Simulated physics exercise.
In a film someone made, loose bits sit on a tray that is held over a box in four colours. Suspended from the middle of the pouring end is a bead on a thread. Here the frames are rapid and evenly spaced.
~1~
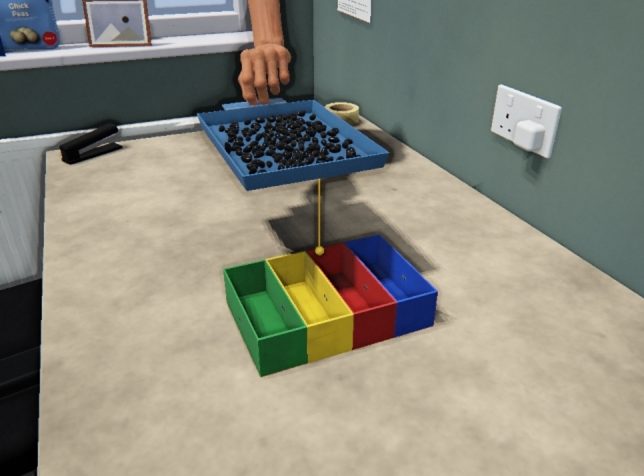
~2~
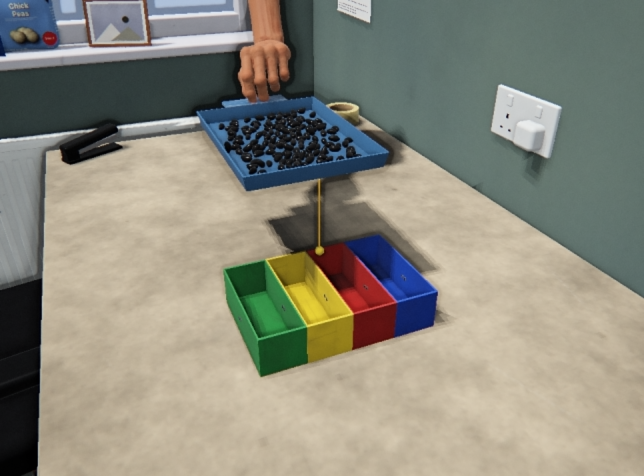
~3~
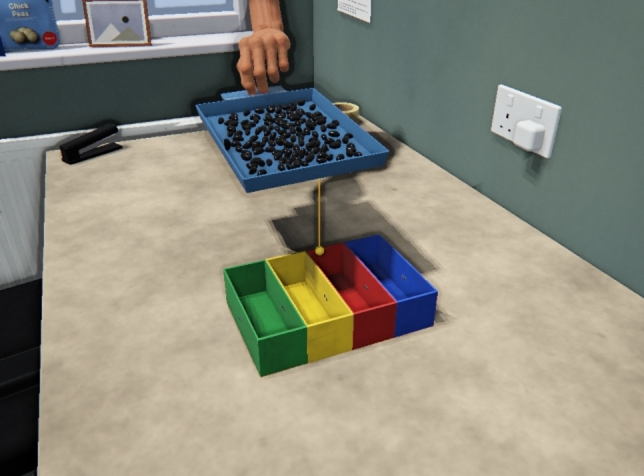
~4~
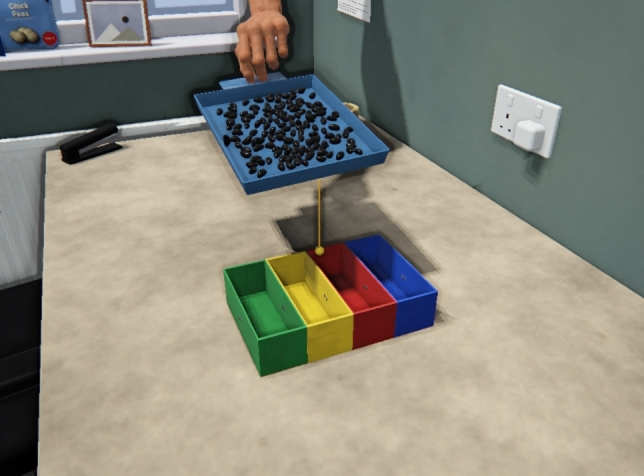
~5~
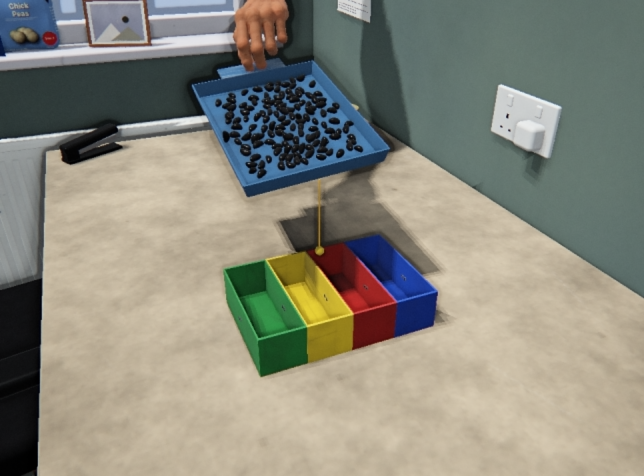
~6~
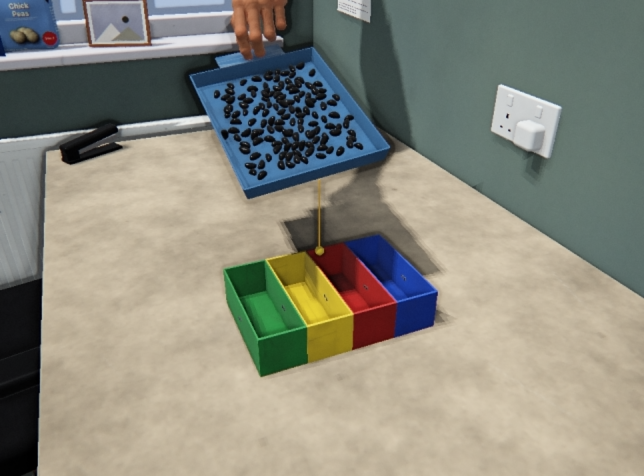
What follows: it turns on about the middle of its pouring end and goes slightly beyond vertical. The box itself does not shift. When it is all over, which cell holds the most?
The green cell holds the most.
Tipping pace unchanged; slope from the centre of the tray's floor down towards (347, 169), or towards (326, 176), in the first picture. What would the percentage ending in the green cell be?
The first try would leave around 0 per cent there, the second around 10 per cent.
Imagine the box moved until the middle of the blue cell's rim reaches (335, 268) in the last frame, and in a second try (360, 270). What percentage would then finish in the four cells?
About 100 % and 100 %.
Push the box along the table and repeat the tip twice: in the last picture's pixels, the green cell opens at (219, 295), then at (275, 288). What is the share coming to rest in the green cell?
First position: Some 10 %; second position: Some 50 %.
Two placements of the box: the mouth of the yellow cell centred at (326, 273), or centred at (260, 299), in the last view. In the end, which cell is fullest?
Run one gives the green one; run two gives yellow.
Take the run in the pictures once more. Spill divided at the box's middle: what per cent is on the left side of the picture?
That's roughly 100 per cent of the pieces.
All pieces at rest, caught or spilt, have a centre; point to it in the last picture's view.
Once nothing moves, the middle sits near (273, 324).
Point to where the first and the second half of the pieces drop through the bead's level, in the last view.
Points: About (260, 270), then about (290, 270).
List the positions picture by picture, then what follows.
The first frame shows corners of the pouring end near (246, 174) and (384, 152), level; middle of the load near (287, 141), black beans; bead on its thread near (320, 251); green cell near (283, 348); yellow cell near (330, 335); red cell near (374, 322); blue cell near (416, 311).
The second frame shows corners of the pouring end near (246, 175) and (384, 151), level; middle of the load near (287, 140).
The third frame shows corners of the pouring end near (246, 177) and (384, 150), tipped barely, lowest at the left corner; middle of the load near (287, 135).
The fourth frame shows corners of the pouring end near (246, 180) and (385, 149), tipped a little, lowest at the left corner; middle of the load near (287, 129).
The fifth frame shows corners of the pouring end near (246, 183) and (385, 147), tipped a little, lowest at the left corner; middle of the load near (287, 123).
The sixth frame shows corners of the pouring end near (246, 186) and (385, 146), tipped clearly, lowest at the left corner; middle of the load near (286, 117); green cell near (283, 348); yellow cell near (330, 335); red cell near (374, 322); blue cell near (416, 311).
Shortly afterwards, tray tipped steeply; the whole lot on the tray.
Next, tray tipped right over; all but a few on the tray; only a few in the yellow cell; only a few in the green cell; only a few in the red cell; only a few falling or outside the box.
Some moments later, tray tipped past a quarter turn; near half in the green cell; near a quarter in the yellow cell; a little in the red cell; a little falling or outside the box.
In the end, tray tipped past a quarter turn; near half in the green cell; near a quarter in the yellow cell; a little in the red cell; none at all in the blue cell; a little outside the box.
